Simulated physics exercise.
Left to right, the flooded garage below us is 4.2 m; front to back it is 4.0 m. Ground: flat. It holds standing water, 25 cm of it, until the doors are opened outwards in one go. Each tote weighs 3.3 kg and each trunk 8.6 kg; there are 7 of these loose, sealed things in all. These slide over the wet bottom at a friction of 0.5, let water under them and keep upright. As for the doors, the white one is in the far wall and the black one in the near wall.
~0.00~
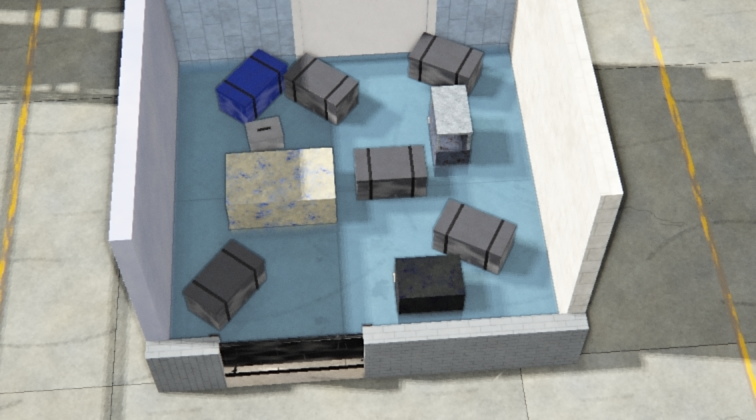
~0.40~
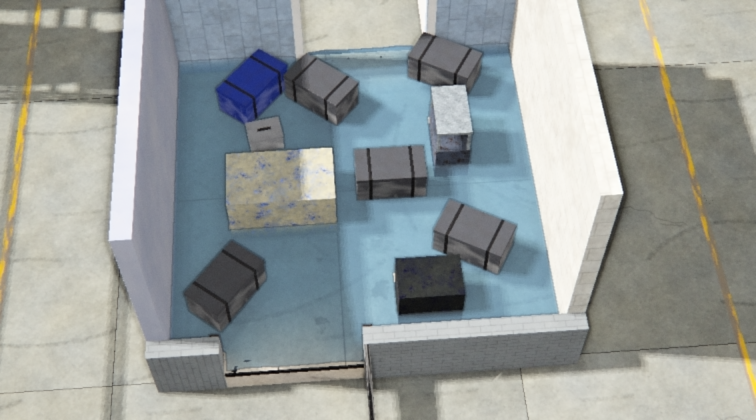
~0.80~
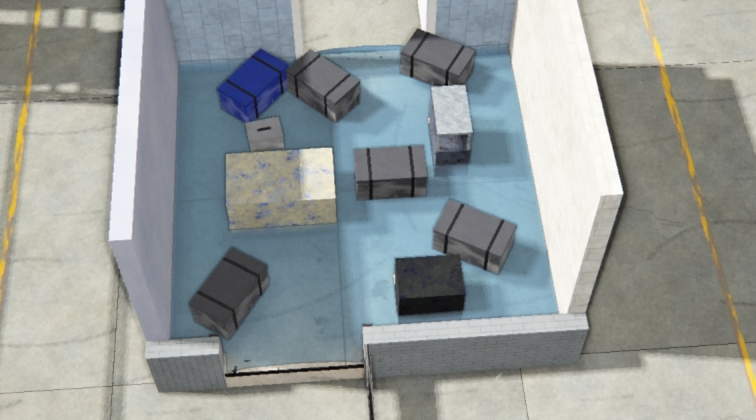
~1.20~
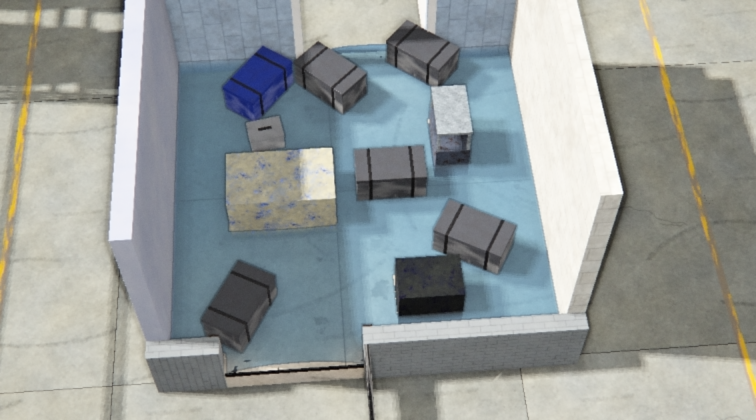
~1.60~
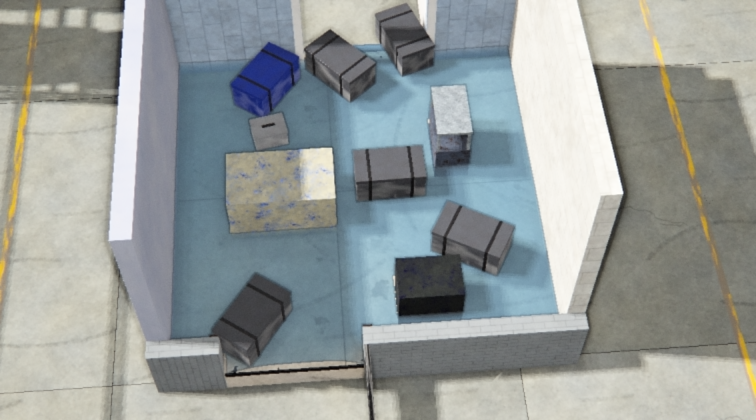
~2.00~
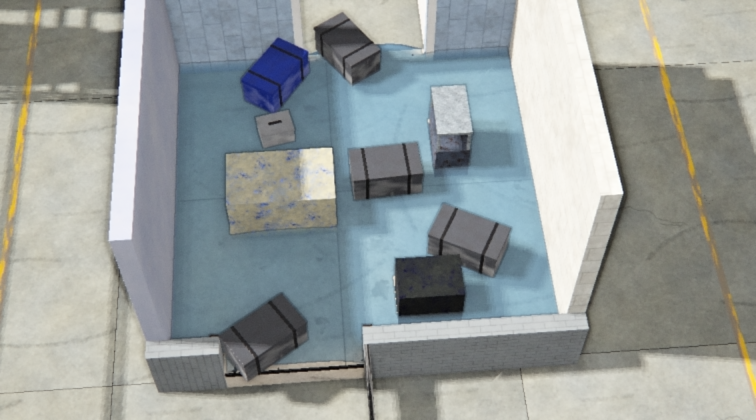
The flooded garage's far and near doors opened, then the floating trunks drifted toward the doorways; one gray trunk disappeared at the far opening, while the blue one edged right and the big speckled block stayed put.
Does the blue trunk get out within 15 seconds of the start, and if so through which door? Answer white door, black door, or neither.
For the blue trunk, white doorway.
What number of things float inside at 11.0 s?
I count 1.
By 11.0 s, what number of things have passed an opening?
By that point, 6.
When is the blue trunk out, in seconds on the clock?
At about 5.5 s.
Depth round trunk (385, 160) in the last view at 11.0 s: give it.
Roughly 8 cm.
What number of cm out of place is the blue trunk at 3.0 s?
60 cm or so by then.
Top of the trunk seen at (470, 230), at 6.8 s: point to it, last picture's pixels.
By that time it sits near (381, 248).
After 3.0 s the blue trunk is near (297, 65), 0.6 m from its start, afloat; 3 of 7 are out; 4 afloat.
After 6.8 s the blue trunk has gone out by the white door; 4 of 7 are out; 3 afloat.
After 11.0 s the blue trunk has gone out by the white door; 6 of 7 are out; 1 afloat.
After 15.0 s the blue trunk has gone out by the white door; 6 of 7 are out; 1 afloat.
